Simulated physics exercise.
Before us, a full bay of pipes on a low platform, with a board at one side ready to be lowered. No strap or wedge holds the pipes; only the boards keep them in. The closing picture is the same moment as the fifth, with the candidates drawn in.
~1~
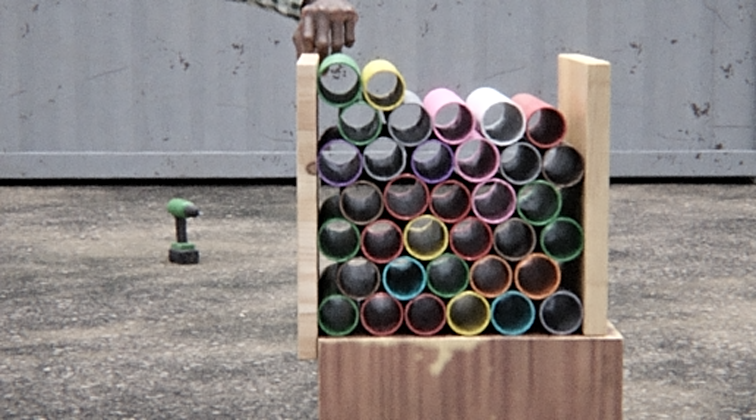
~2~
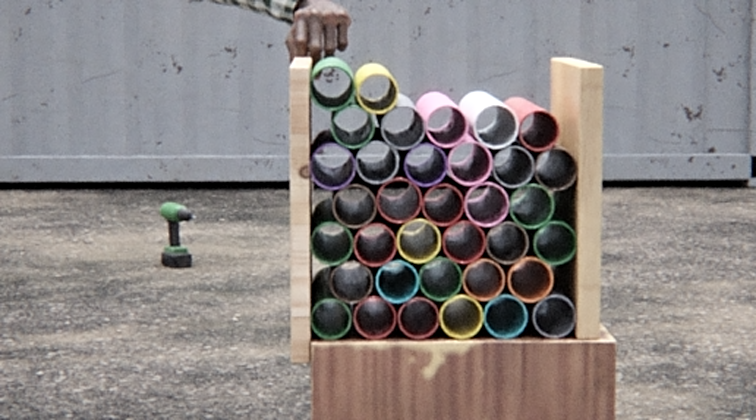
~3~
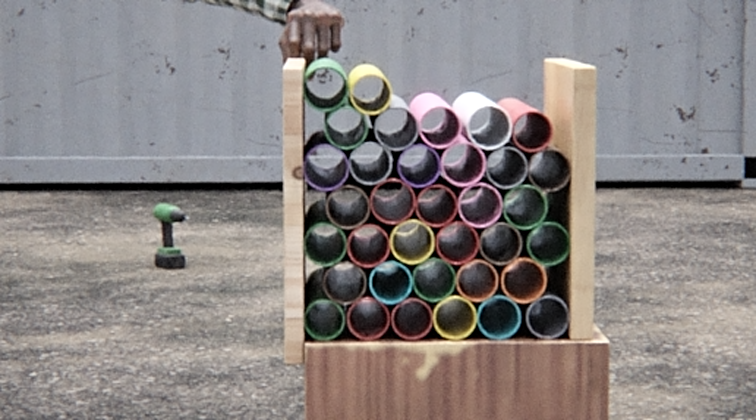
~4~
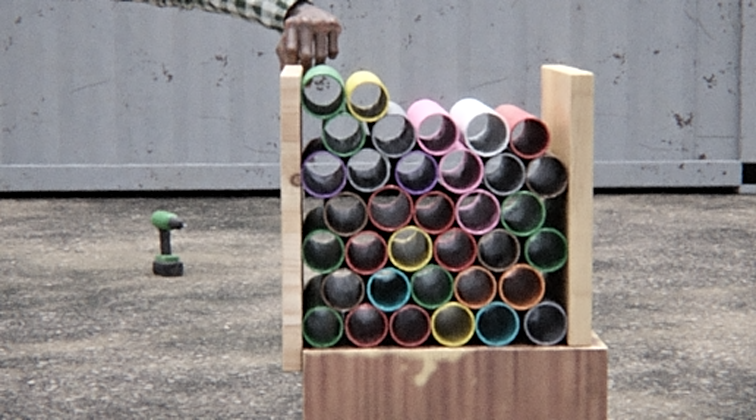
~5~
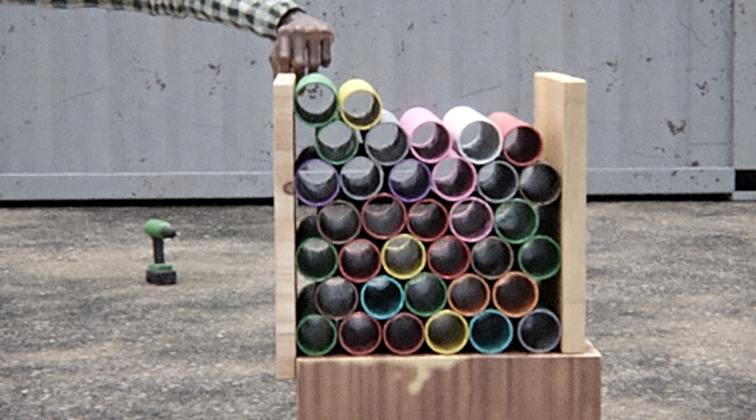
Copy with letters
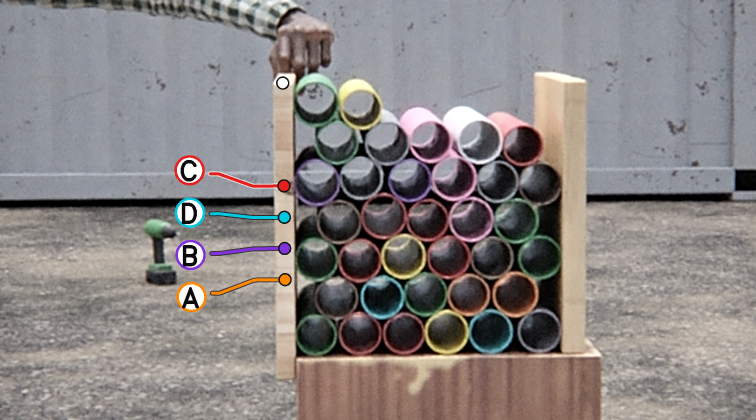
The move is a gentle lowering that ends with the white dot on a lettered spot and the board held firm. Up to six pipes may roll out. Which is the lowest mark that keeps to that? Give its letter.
The answer is mark A.
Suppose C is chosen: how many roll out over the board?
With C, one.
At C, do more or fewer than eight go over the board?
It loses fewer than eight.
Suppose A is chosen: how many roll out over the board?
It comes to four.
On the marked copy, A at (285, 280); B at (285, 248); C at (284, 186); D at (284, 217); the white dot at (283, 83).
With A. Early on, top of the board (294, 168).
Further on, top of the board (295, 262).
At the end, top of the board (295, 278), four out over the board.
As for the rest, B four out over the board; C one out over the board; D one out over the board.
